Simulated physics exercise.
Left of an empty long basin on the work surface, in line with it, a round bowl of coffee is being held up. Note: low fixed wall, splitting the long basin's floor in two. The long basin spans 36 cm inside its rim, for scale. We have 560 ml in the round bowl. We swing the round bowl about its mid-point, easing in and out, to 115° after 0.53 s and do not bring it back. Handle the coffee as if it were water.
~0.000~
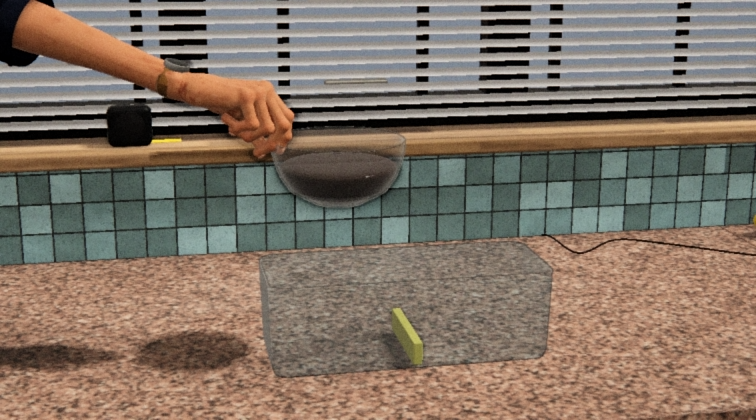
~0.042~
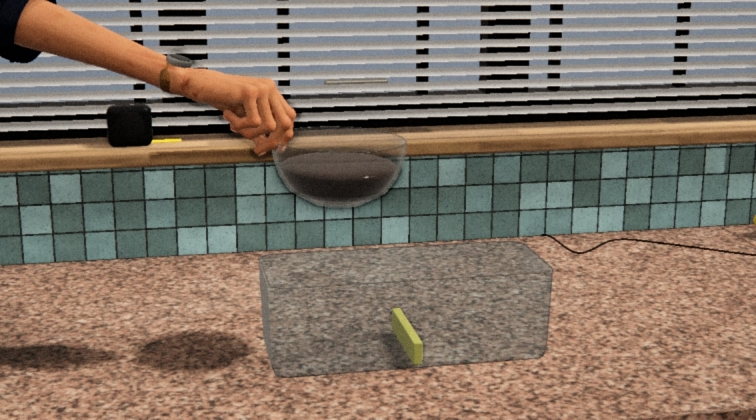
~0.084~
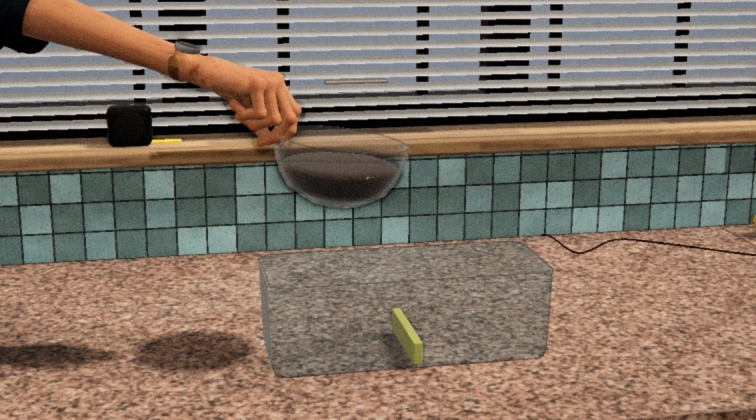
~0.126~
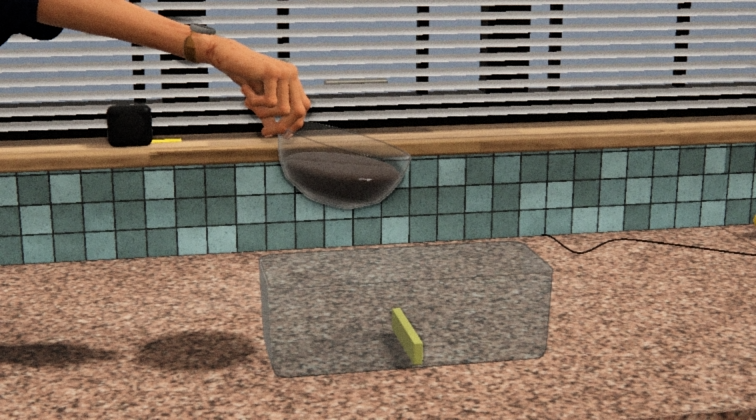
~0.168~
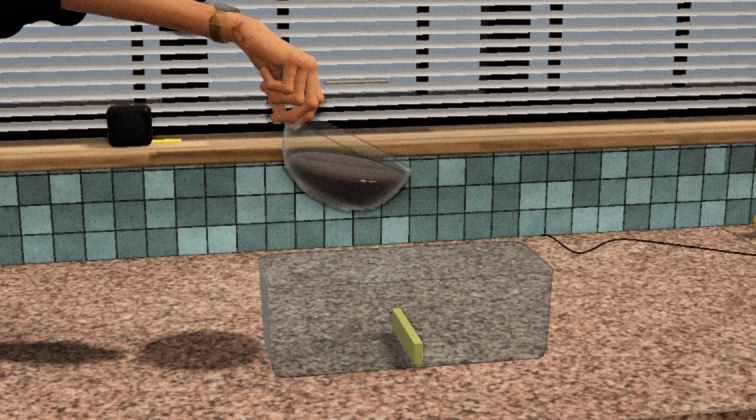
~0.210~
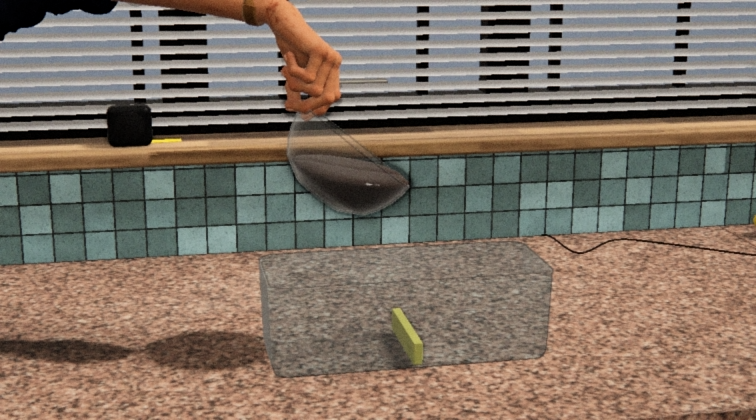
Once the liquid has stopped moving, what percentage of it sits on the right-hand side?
About 60 per cent.
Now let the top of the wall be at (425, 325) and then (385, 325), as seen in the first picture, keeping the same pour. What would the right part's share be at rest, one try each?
First try about 50 %, second try about 75 %.
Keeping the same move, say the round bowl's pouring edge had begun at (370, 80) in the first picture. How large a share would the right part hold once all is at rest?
Then about 50 per cent.
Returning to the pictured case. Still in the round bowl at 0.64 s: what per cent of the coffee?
Roughly 0 percent remains.
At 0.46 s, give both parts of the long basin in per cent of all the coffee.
Left roughly 12, right roughly 60.
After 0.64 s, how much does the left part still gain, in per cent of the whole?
About 8 percent.
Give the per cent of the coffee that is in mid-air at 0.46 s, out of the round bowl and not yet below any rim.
Close to 26 in a hundred.
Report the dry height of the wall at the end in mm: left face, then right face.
Roughly 22 mm on the left side and roughly 14 mm on the right.
Then, 0.46 s in, the tilt is 110° and 4 per cent is still to pour, 11 is left of the wall and 60 right of it.
Then, 0.64 s in, the tilt is 115° and 0 per cent is still to pour, 29 is left of the wall and 65 right of it.
Then, 0.82 s in, the tilt is 115° and 0 per cent is still to pour, 35 is left of the wall and 62 right of it.
Then, 1.03 s in, the tilt is 115° and 0 per cent is still to pour, 37 is left of the wall and 60 right of it.
Finally, 37 per cent lies left of the wall, 60 right of it and 2 outside.
